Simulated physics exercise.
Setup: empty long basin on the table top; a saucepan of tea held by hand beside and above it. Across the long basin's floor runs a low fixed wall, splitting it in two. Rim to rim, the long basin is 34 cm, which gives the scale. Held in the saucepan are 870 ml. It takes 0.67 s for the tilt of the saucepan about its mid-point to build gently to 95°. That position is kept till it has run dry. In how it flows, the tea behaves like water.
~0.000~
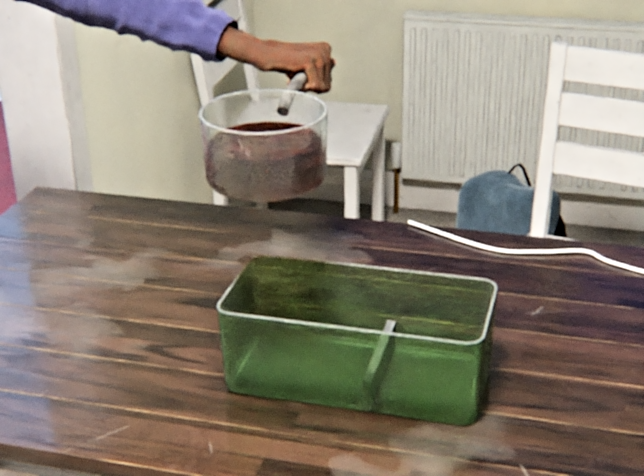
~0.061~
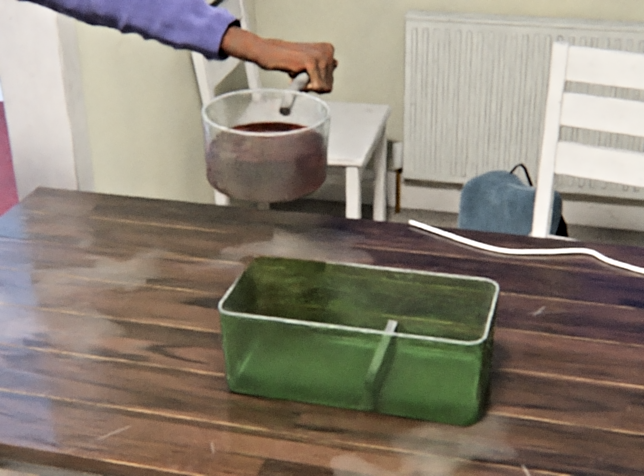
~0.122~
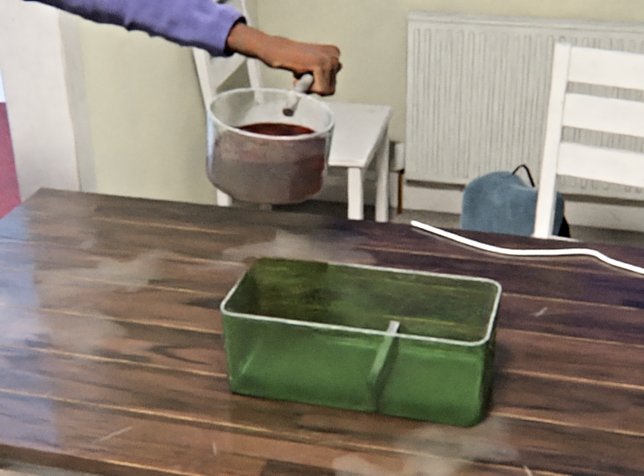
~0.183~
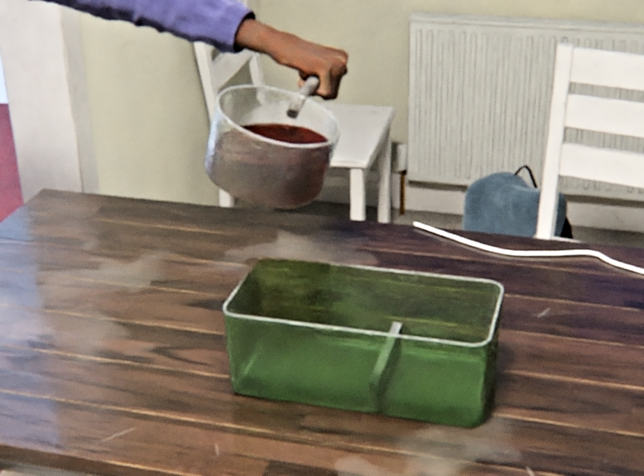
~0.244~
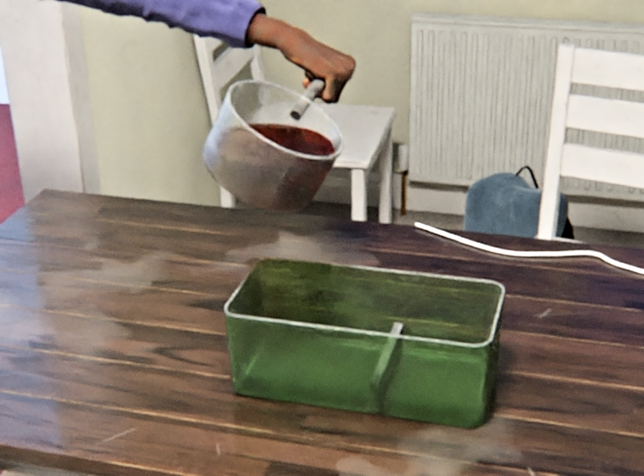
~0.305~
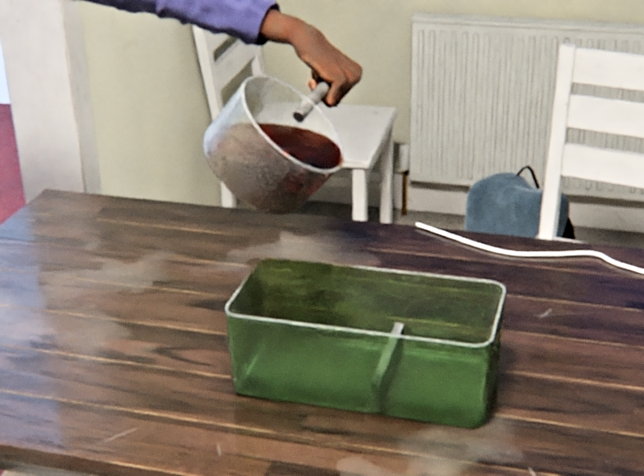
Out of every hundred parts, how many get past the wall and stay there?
About 46 out of 100.
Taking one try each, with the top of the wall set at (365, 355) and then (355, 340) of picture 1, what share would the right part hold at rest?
I'd say 80 percent on the first go, 90 percent on the next.
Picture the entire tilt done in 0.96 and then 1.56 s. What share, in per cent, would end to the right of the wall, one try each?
I'd say 50 percent on the first go, 60 percent on the next.
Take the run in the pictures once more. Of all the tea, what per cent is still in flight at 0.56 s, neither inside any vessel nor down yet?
It comes to roughly 48 per cent.
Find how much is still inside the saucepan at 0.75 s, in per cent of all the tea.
Roughly 18 percent remains.
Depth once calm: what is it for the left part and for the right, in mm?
Some 16 mm on the left and some 20 mm on the right.
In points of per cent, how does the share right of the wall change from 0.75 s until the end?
It climbs by roughly 3 per cent.
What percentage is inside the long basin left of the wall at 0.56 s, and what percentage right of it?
Near 4 on the left, 5 on the right.
By 0.56 s the tilt is 89° and 44 per cent is still to pour, 4 is left of the wall and 5 right of it.
By 0.75 s the tilt is 95° and 18 per cent is still to pour, 24 is left of the wall and 44 right of it.
By 0.95 s the tilt is 95° and 6 per cent is still to pour, 40 is left of the wall and 45 right of it.
By 1.17 s the tilt is 95° and 2 per cent is still to pour, 49 is left of the wall and 46 right of it.
At rest 52 per cent lies left of the wall, 46 right of it and 1 outside.
